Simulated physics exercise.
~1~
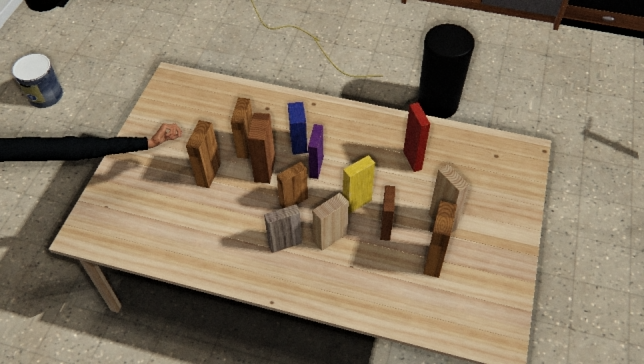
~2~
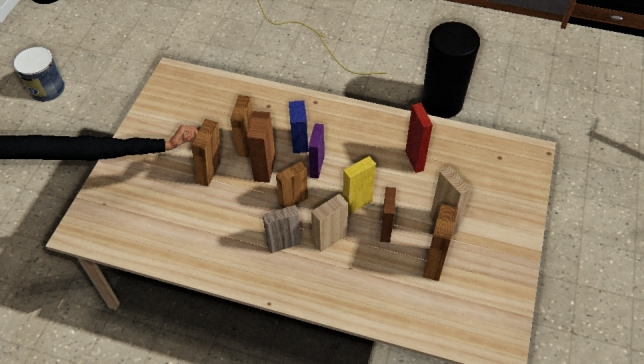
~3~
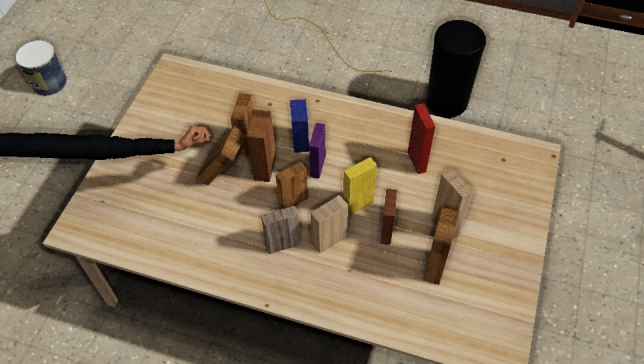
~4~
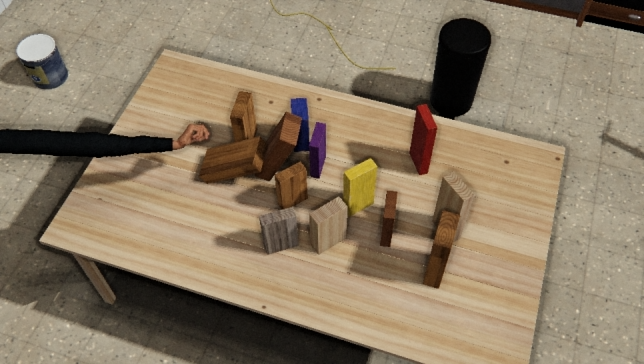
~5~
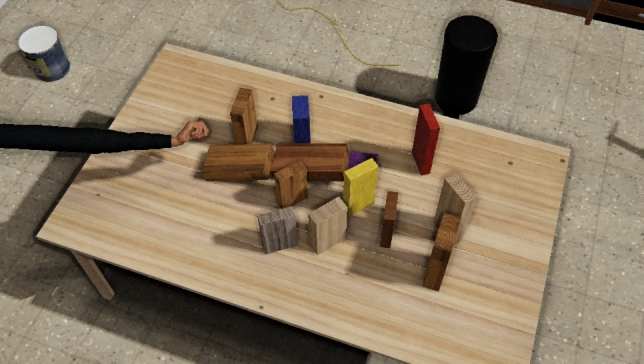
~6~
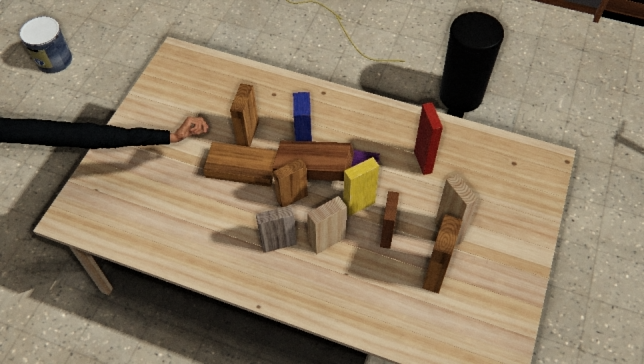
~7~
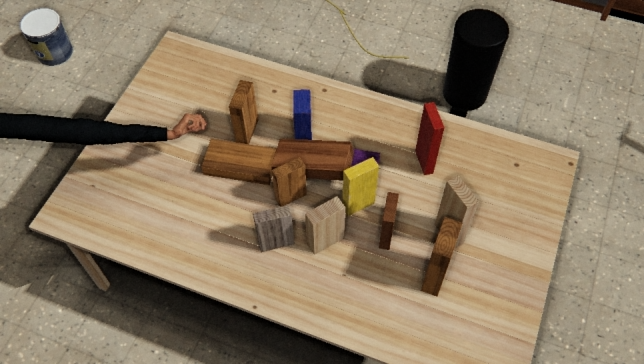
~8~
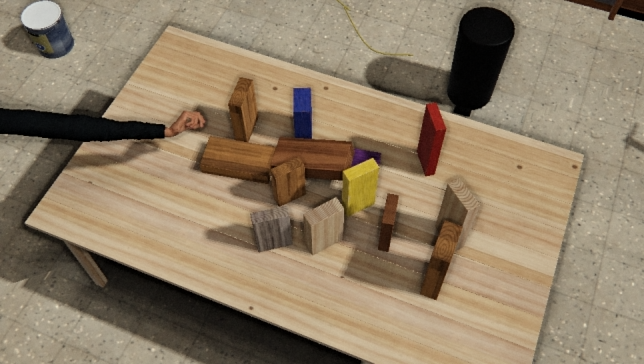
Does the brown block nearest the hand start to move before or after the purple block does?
The brown block nearest the hand moves before the purple one. It is already tipping over while the purple block still stands upright.
